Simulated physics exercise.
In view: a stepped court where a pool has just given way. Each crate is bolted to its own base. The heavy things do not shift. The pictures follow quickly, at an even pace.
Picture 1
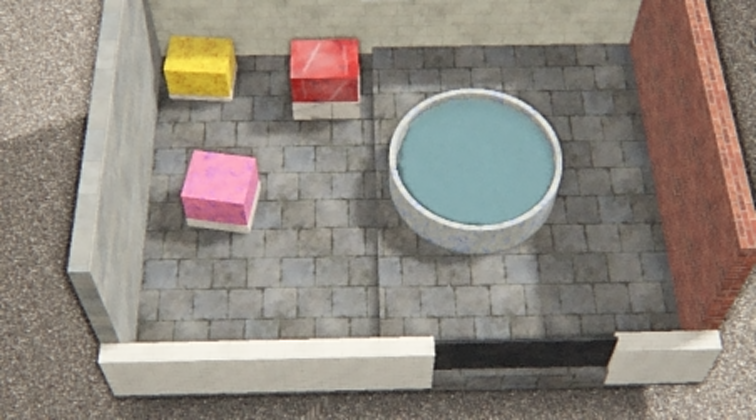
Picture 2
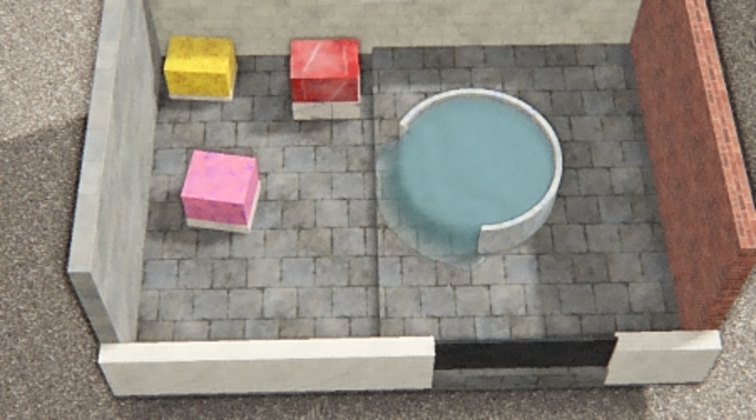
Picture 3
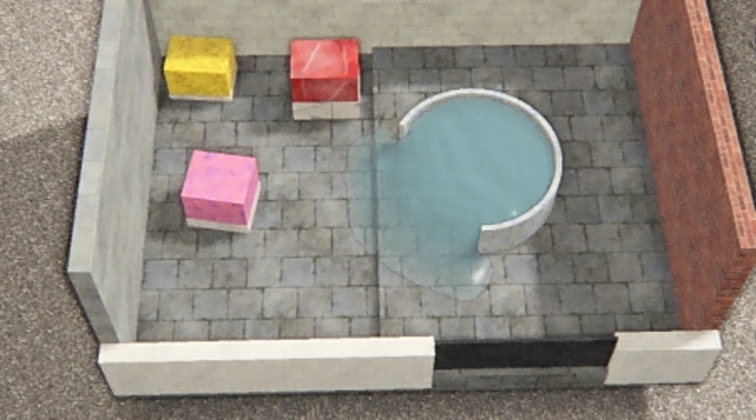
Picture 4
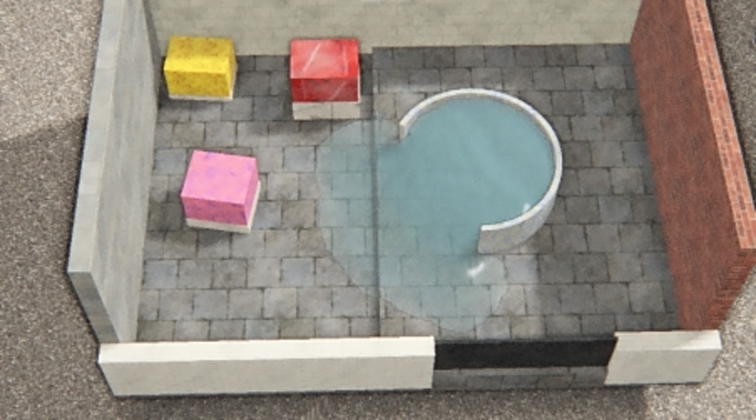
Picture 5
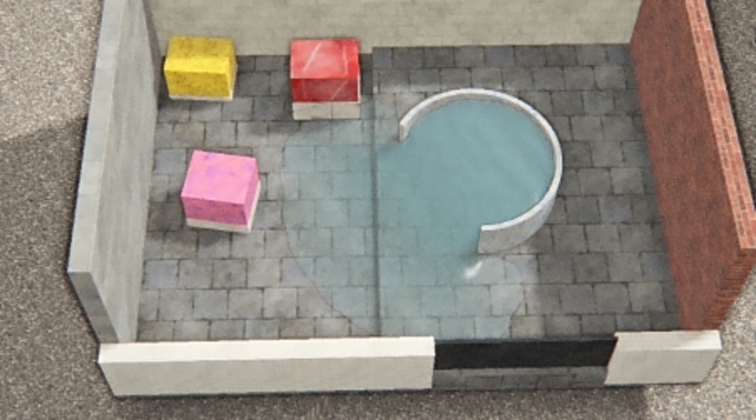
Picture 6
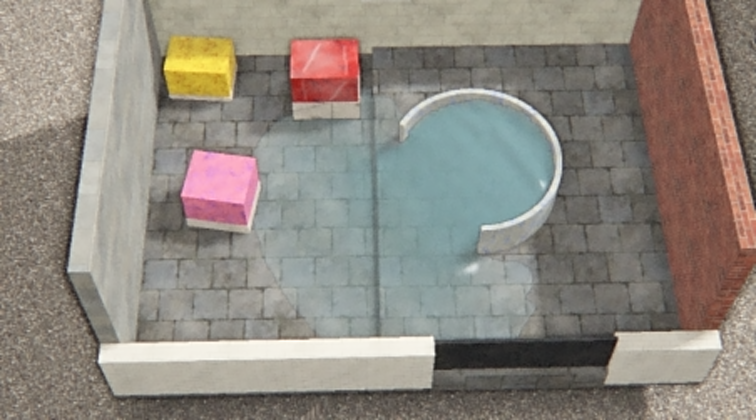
At first, a round pool of blue-green water sits whole and still in a walled stone court with yellow, red and pink blocks. Then the left and front part of its rim is gone, and water pours out, spreading leftward and toward the front across the paving in a widening, thinning sheet.
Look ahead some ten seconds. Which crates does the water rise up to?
One by one: The pink crate is soaked; the yellow crate is soaked; the red crate keeps dry.
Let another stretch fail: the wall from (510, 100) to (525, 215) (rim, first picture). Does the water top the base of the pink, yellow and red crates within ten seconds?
One by one: The pink one keeps dry, the yellow one is soaked, the red one stays dry.
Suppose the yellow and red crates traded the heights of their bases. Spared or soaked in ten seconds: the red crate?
The red crate ends up wet.
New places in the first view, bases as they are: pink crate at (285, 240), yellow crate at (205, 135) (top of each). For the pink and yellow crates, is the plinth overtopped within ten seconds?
Then: The pink one is topped, the yellow one is topped.
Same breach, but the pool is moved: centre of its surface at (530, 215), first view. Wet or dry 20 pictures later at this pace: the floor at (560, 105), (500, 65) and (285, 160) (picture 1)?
In turn: Dry, not flooded, awash.
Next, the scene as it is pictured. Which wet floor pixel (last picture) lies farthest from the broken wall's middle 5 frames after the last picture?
I would point to (156, 135).
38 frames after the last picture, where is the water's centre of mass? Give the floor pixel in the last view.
At about (308, 224).
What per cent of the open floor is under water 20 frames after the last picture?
Some 65 per cent.
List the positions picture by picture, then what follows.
The first frame shows the round pool at (475, 160) is whole and still.
In the second frame, water pours out at (407, 210) and has run to a hidden place.
In the third frame, water pours out at (407, 211) and has run to (375, 132).
In the fourth frame, water pours out at (406, 212) and has run to (466, 323).
In the fifth frame, the front is at a hidden place, out from the gap at (406, 212).
In the sixth frame, water pours out at (406, 212) and has run to (283, 126).
A moment on, water covers 45 % of the floor; the pink crate water round its plinth, the yellow crate water round its plinth, the red crate water round its plinth.
Next, water covers 55 % of the floor; the pink crate water round its plinth, the yellow crate water round its plinth, the red crate water round its plinth.
Then, water covers 65 % of the floor; the pink crate water round its plinth, the yellow crate water round its plinth, the red crate water round its plinth.
Later, water covers 70 % of the floor; the pink crate water round its plinth, the yellow crate water round its plinth, the red crate water round its plinth.
In the end, water covers 75 % of the floor; the pink crate was topped, the yellow crate was topped, the red crate stayed above the water.
